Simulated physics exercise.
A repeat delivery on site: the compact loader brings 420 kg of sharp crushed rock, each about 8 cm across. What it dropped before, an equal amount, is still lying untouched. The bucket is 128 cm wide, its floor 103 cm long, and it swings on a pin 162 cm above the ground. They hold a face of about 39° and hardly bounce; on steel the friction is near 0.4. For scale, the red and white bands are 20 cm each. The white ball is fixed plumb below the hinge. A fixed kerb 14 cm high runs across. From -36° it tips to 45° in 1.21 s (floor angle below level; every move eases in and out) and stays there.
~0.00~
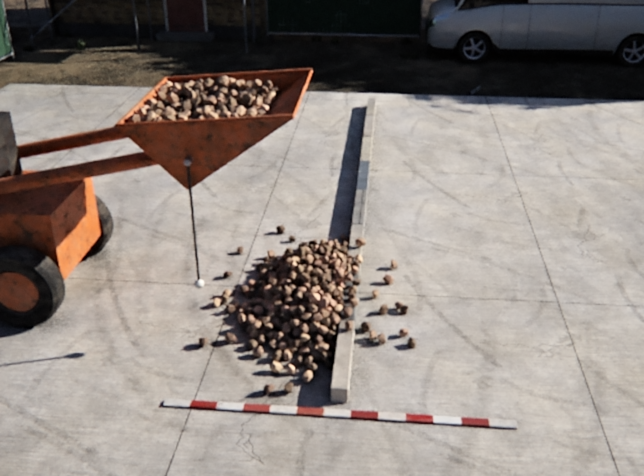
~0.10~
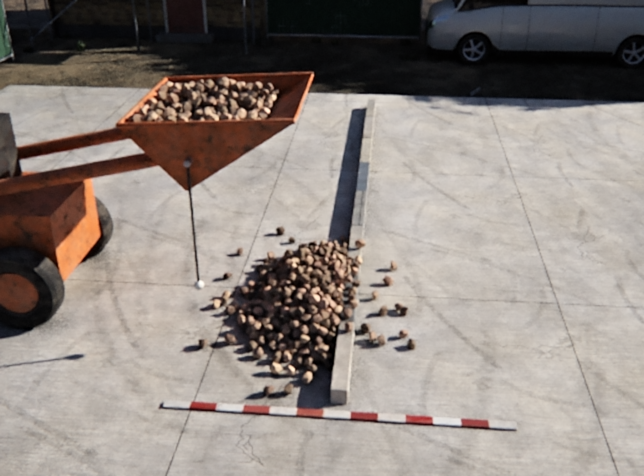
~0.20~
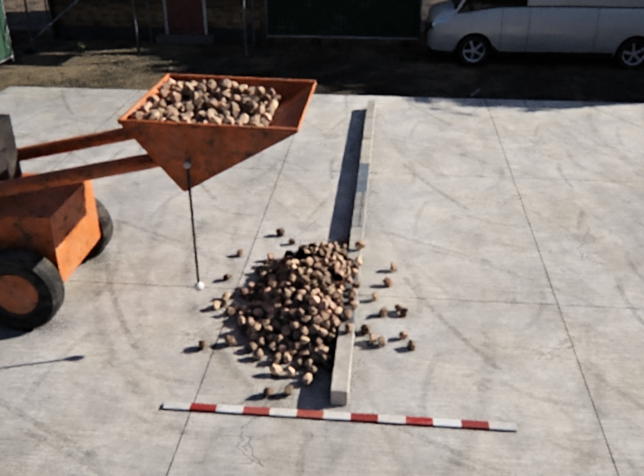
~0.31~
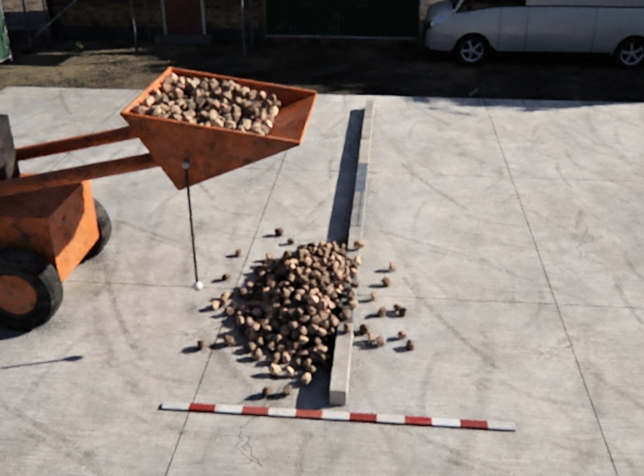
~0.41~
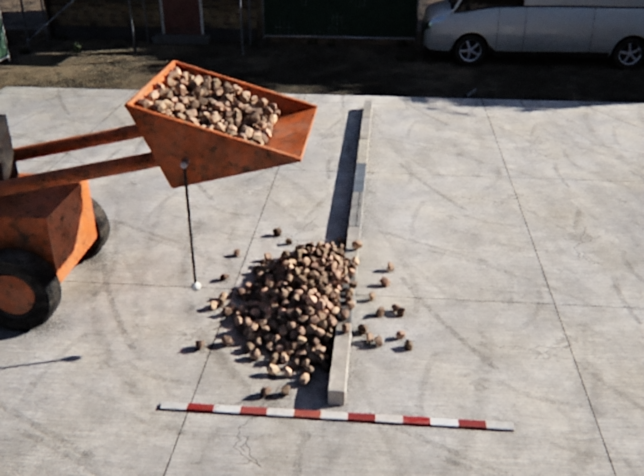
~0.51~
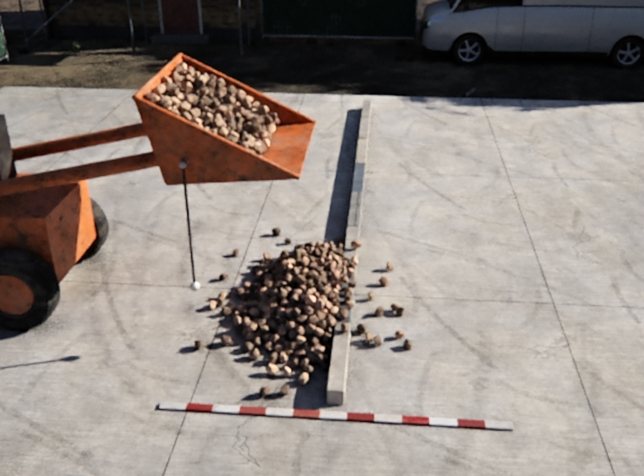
An orange loader's bucket, filled with brownish rocks, starts tilting slowly forward at the left, its back edge rising above a paved yard. The tilt quickens as its front lip lowers and the rocks shift inside, while the earlier pile against the low kerb lies still.
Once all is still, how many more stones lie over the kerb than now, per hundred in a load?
About 36 per cent.
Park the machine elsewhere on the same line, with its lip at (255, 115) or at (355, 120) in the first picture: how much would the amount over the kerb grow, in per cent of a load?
First some 5, then 90 per cent.
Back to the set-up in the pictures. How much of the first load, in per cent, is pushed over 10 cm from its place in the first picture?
About 10 per cent.
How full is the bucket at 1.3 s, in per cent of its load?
It holds some 70 per cent.
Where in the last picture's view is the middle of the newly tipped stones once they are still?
Their middle is at about (327, 287).
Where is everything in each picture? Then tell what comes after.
The first picture shows lip at (294, 117), floor tilted -36°, highest stones at (236, 85). The earlier load is highest near (309, 283), 29 cm above ground level, 98 % on this side of the kerb, 2 % over the kerb.
The second picture shows lip at (295, 121), floor tilted -34°, highest stones at (210, 87); the stones move at 0.1 m/s on average.
In the third picture, the bucket is at -30°, its lip at (298, 131); the top of the load is at (187, 87); the stones move at 0.2 m/s on average.
The fourth picture shows lip at (300, 144), floor tilted -23°, highest stones at (176, 85); the stones move at 0.3 m/s on average.
The fifth picture shows lip at (301, 160), floor tilted -15°, highest stones at (179, 79); the stones move at 0.4 m/s on average.
In the sixth picture, the bucket is at -5°, its lip at (299, 178); the top of the load is at (184, 74); the stones move at 0.4 m/s on average.
After 0.9 s the floor is at 33°; in per cent of one load, 100 in the bucket, 98 on this side of the kerb, 2 over the kerb; the foremost stones are at (391, 311).
After 1.3 s the floor is at 45°; in per cent of one load, 68 in the bucket, 130 on this side of the kerb, 2 over the kerb; the foremost stones are at (391, 311).
After 1.7 s the floor is at 45°; in per cent of one load, 8 in the bucket, 182 on this side of the kerb, 10 over the kerb; the foremost stones are at (396, 302).
After 4.4 s the floor is at 45°; in per cent of one load, 0 in the bucket, 162 on this side of the kerb, 38 over the kerb; the foremost stones are at (489, 300). Net gain over the kerb, 36.
